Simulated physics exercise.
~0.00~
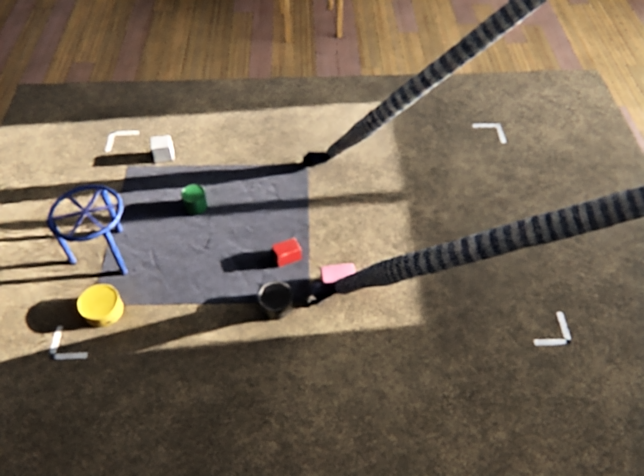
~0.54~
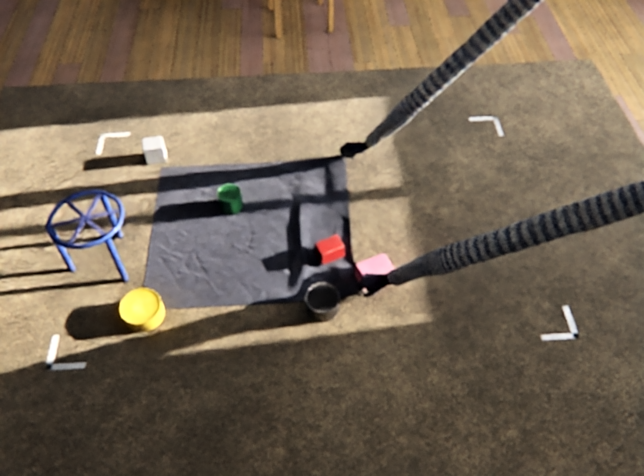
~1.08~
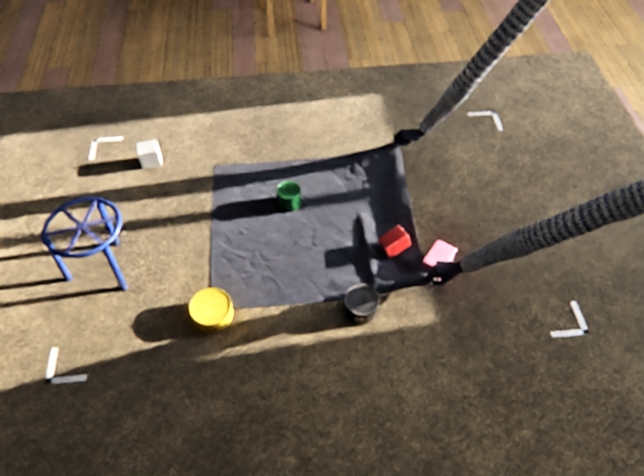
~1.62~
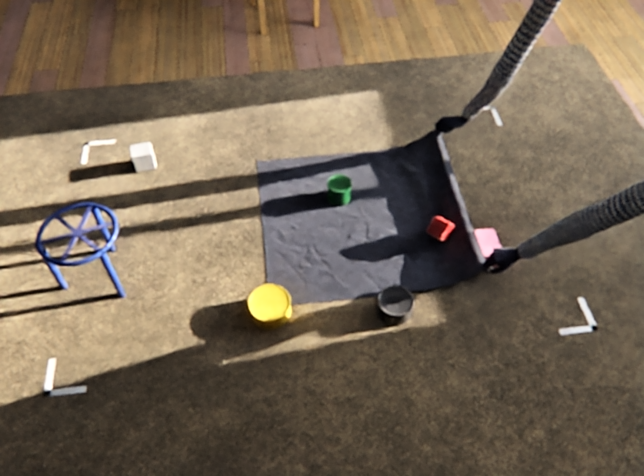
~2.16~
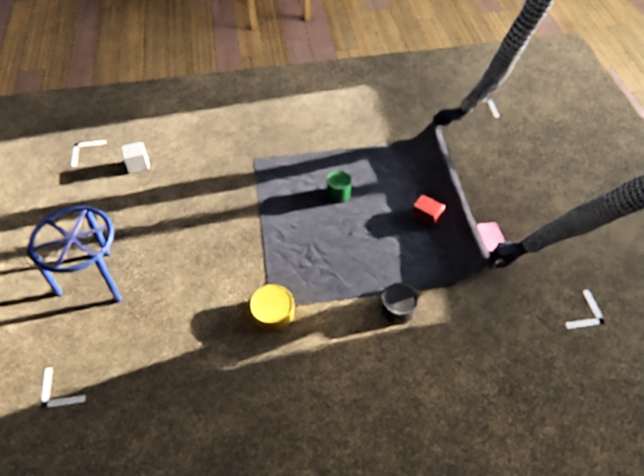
A brown carpet beside a wooden floor is seen from above, with a thin dark cloth spread on it. Green, yellow and black buckets and small red and pink crates sit on or around the cloth, while a blue stool and a white crate stand to the left. Two ribbed grey arms grip the cloth's right corners and pull it far to the right, carrying the buckets and coloured crates along. The right edge lifts, and the red crate turns, then shifts slightly back left. The arms finally hold the raised edge, with the pink crate beside it and the stool and white crate left behind.
